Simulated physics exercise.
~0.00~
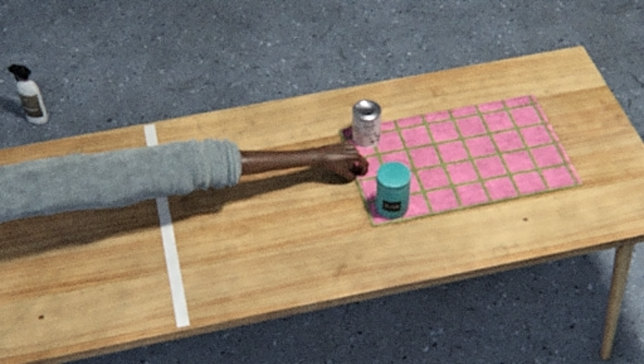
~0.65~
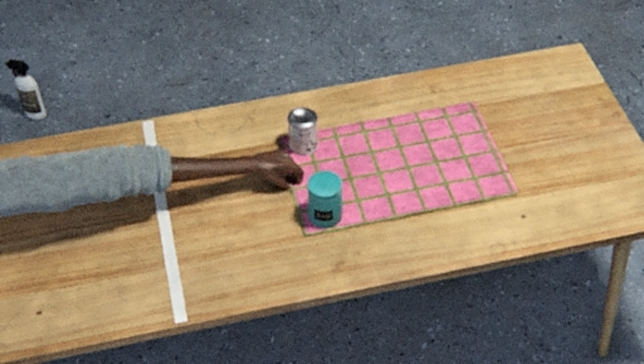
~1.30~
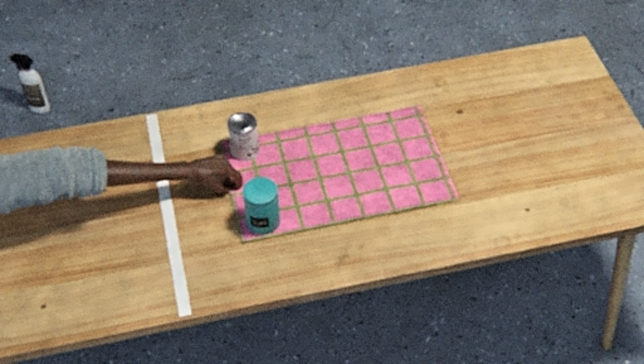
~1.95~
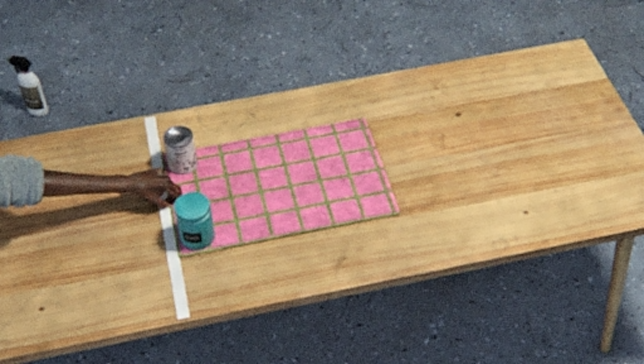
A hand dragged a pink checked cloth leftward along a wooden table, carrying a turquoise jar and a silvery-white tin, until its edge reached a strip of white tape, with both containers still standing upright on the cloth.
